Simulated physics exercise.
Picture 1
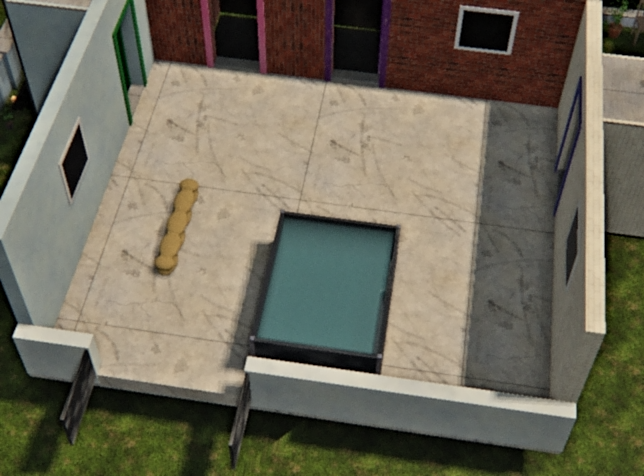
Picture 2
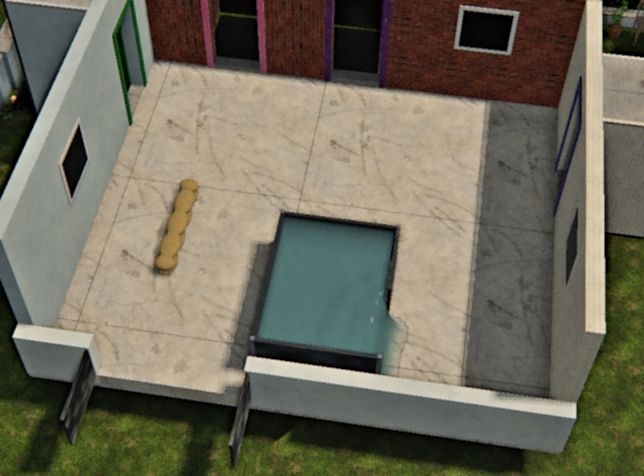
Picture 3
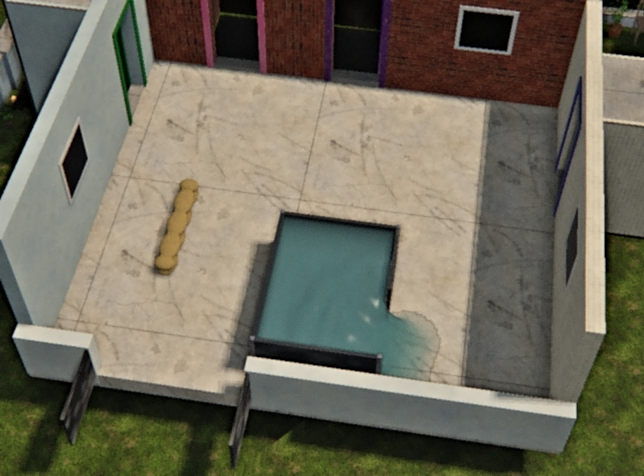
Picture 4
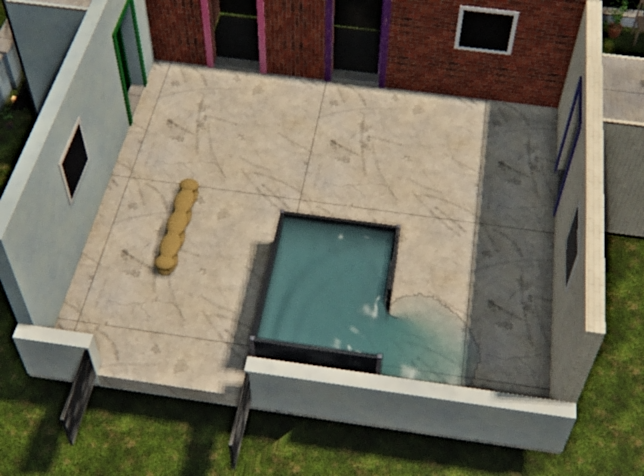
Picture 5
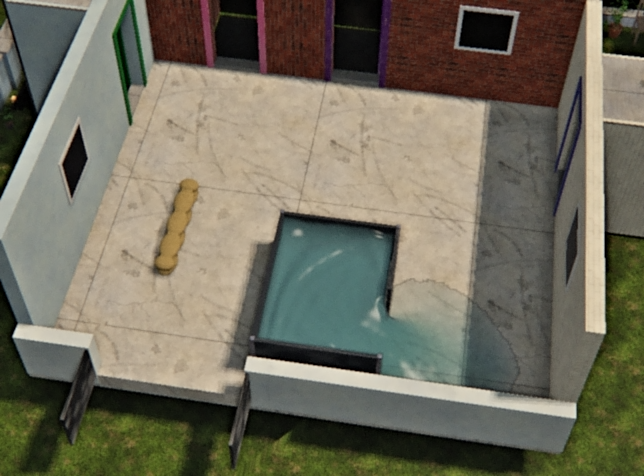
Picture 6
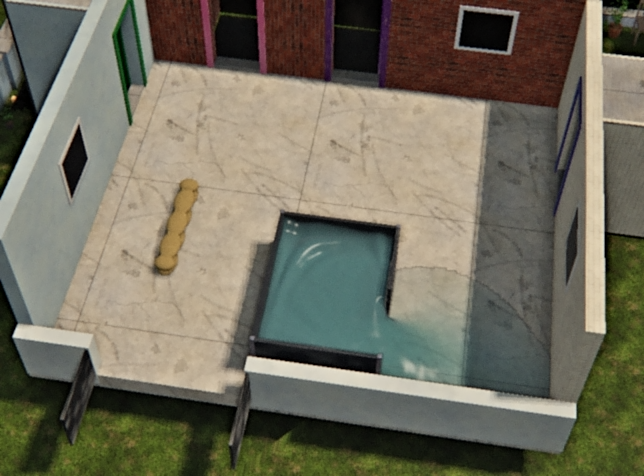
Water pouring from the right side of a dark-framed tank and spreading rightward across a pale walled courtyard floor.
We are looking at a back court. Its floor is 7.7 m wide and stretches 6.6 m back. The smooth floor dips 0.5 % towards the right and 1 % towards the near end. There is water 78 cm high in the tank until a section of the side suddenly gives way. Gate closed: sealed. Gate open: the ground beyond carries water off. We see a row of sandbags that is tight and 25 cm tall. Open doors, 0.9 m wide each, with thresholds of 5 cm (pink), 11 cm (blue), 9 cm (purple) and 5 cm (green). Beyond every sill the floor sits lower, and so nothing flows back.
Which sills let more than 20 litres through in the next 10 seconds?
In the next 10 seconds: The pink door stays at or under it; the blue door stays at or under it; the purple door stays at or under it; the green door lets more through.
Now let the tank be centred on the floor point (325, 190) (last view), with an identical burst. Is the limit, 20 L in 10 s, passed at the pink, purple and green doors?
Pink gets no more than that, purple gets no more than that, green gets no more than that.
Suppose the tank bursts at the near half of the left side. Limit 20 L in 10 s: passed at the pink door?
Pink: Exceeds.
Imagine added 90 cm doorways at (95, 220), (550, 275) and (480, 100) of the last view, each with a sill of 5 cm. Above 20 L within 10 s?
In turn: Short of it, beyond it, beyond it.
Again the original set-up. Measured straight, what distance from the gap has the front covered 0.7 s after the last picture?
That's near 3.4 m in a straight line.
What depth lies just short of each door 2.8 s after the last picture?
Pink 0 cm, blue 9 cm, purple 0 cm, green 0 cm.
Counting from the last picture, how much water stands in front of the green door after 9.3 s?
It comes to near 10.5 cm.
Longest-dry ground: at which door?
It would be the green one.
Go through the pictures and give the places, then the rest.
The tank at (328, 284) is whole and still, 78 cm deep, in the first picture.
Water pours out at (381, 343) and has run 0.6 m, to a hidden place; typically 6 cm deep outside, 78 cm at the tank's back, in the second picture.
Water pours out at (381, 344) and has run 0.9 m, to (430, 330); typically 12 cm deep outside, 78 cm at the tank's back, in the third picture.
Water pours out at (380, 345) and has run 1.4 m, to (472, 346); typically 10 cm deep outside, 76 cm at the tank's back, in the fourth picture.
The front is at (509, 382), 2.0 m from the gap at (380, 345); 3.5 m2 of floor is under water; 68 cm left at the back of the tank, in the fifth picture.
Water pours out at (380, 344) and has run 2.6 m, to (549, 398); typically 7 cm deep outside, 66 cm at the tank's back, in the sixth picture.
Then, 0.7 s after the last picture water covers 15 % of the floor and is deepest (68 cm) near (544, 426); pink door not reached, blue door not reached, purple door not reached, green door not reached.
Then, 1.5 s after the last picture water covers 15 % of the floor and is deepest (54 cm) near (544, 404); pink door not reached, blue door 5 cm at the sill, 0 L in, purple door not reached, green door not reached.
Then, 2.8 s after the last picture water covers 40 % of the floor and is deepest (33 cm) near (545, 383); pink door not reached, blue door 9 cm at the sill, 0 L in, purple door not reached, green door not reached.
Then, 5.3 s after the last picture water covers 65 % of the floor and is deepest (20 cm) near (433, 410); pink door 5 cm at the sill, 0 L in, blue door 7 cm at the sill, 0 L in, purple door 10 cm at the sill, 2 L in, green door not reached.
Then, 9.3 s after the last picture water covers 95 % of the floor and is deepest (12 cm) near (531, 424); pink door 4 cm at the sill, 0 L in, blue door 11 cm at the sill, 1 L in, purple door 6 cm at the sill, 3 L in, green door 11 cm at the sill, 80 L in.
